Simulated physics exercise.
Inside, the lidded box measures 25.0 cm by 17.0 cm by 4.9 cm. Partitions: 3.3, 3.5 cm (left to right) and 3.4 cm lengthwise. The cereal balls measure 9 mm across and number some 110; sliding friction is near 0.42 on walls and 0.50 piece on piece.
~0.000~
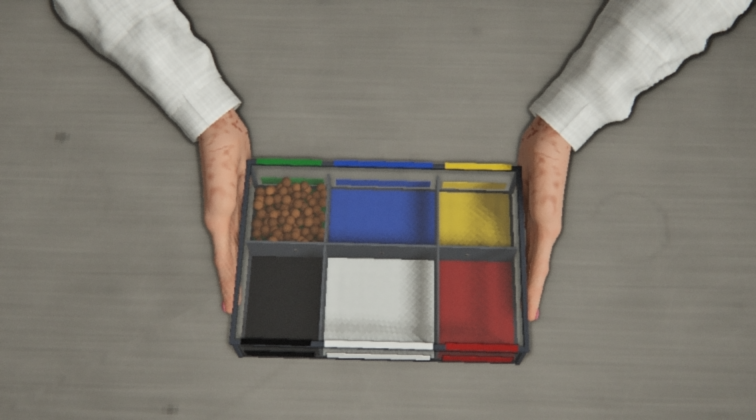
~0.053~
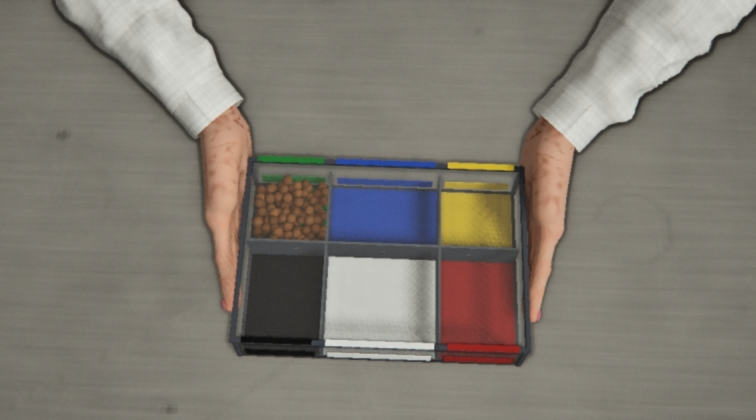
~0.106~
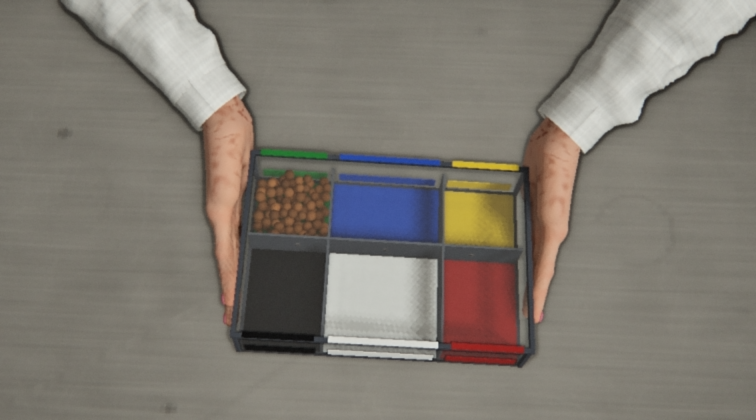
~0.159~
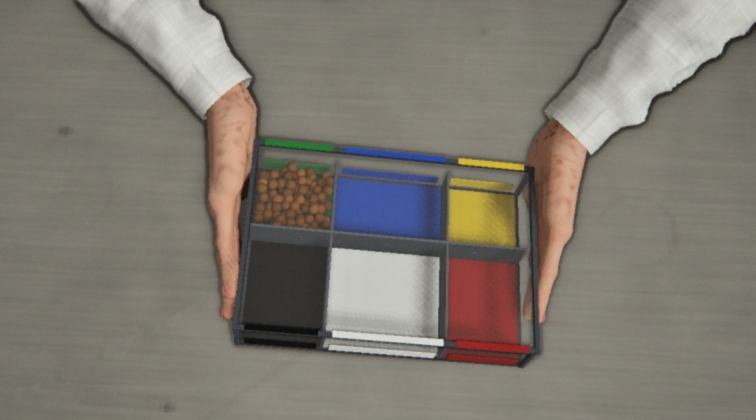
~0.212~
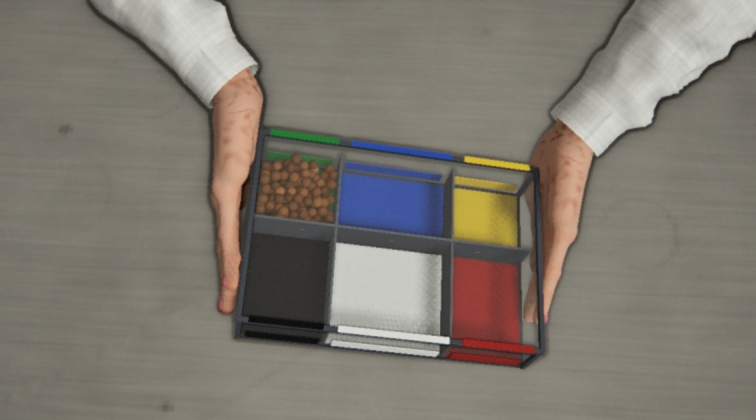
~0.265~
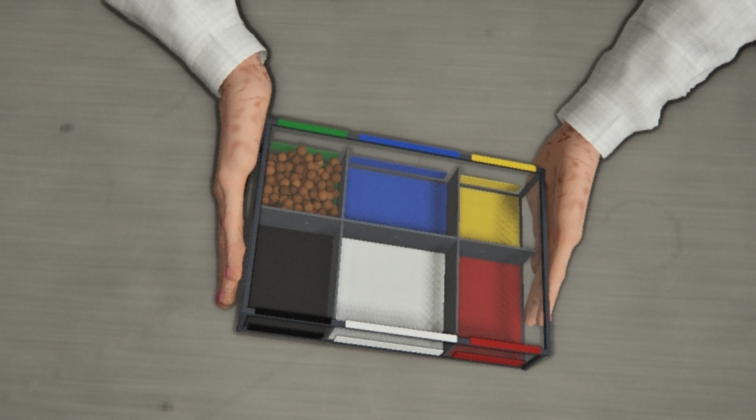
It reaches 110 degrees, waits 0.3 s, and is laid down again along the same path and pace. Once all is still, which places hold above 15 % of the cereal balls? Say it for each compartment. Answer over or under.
Red compartment: Under; blue compartment: Under; green compartment: Over; yellow compartment: Over; white compartment: Under; black compartment: Under.
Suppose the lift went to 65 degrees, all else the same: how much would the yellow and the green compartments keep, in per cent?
Then: Yellow 0; green 90.
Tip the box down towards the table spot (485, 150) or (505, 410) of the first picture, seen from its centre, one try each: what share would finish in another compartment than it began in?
About 20 and 35 per cent.
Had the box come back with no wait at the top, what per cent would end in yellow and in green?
Then: Yellow 25; green 70.
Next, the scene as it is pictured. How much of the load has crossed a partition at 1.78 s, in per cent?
About 25 per cent.
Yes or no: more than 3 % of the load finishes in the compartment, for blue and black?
Blue yes, black no.
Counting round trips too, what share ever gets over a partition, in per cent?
Some 30 per cent.
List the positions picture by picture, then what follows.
The first frame shows box tilt 0 degrees, front corners at (234, 340) and (524, 347); green 100 %.
The second frame shows box tilt 1 degrees, front corners at (234, 338) and (526, 349).
The third frame shows box tilt 3 degrees, front corners at (235, 333) and (530, 349), lowest corner right back.
The fourth frame shows box tilt 7 degrees, front corners at (237, 325) and (535, 349), lowest corner right back.
The fifth frame shows box tilt 11 degrees, front corners at (241, 317) and (540, 350), lowest corner right back.
The sixth frame shows box tilt 15 degrees, front corners at (247, 309) and (546, 350), lowest corner right back; green 100 %. Its pace works out near 70 degrees a second.
After 1.78 s, tilt 110 degrees; blue 5 %, green 75 %, yellow 20 %.
After 2.79 s, tilt 56 degrees; blue 5 %, green 70 %, yellow 25 %.
After 3.78 s, tilt 0 degrees; blue 5 %, green 70 %, yellow 25 %.
By 4.1 s all is still; red 0 %, blue 5 %, green 70 %, yellow 25 %, white 0 %, black 0 %.
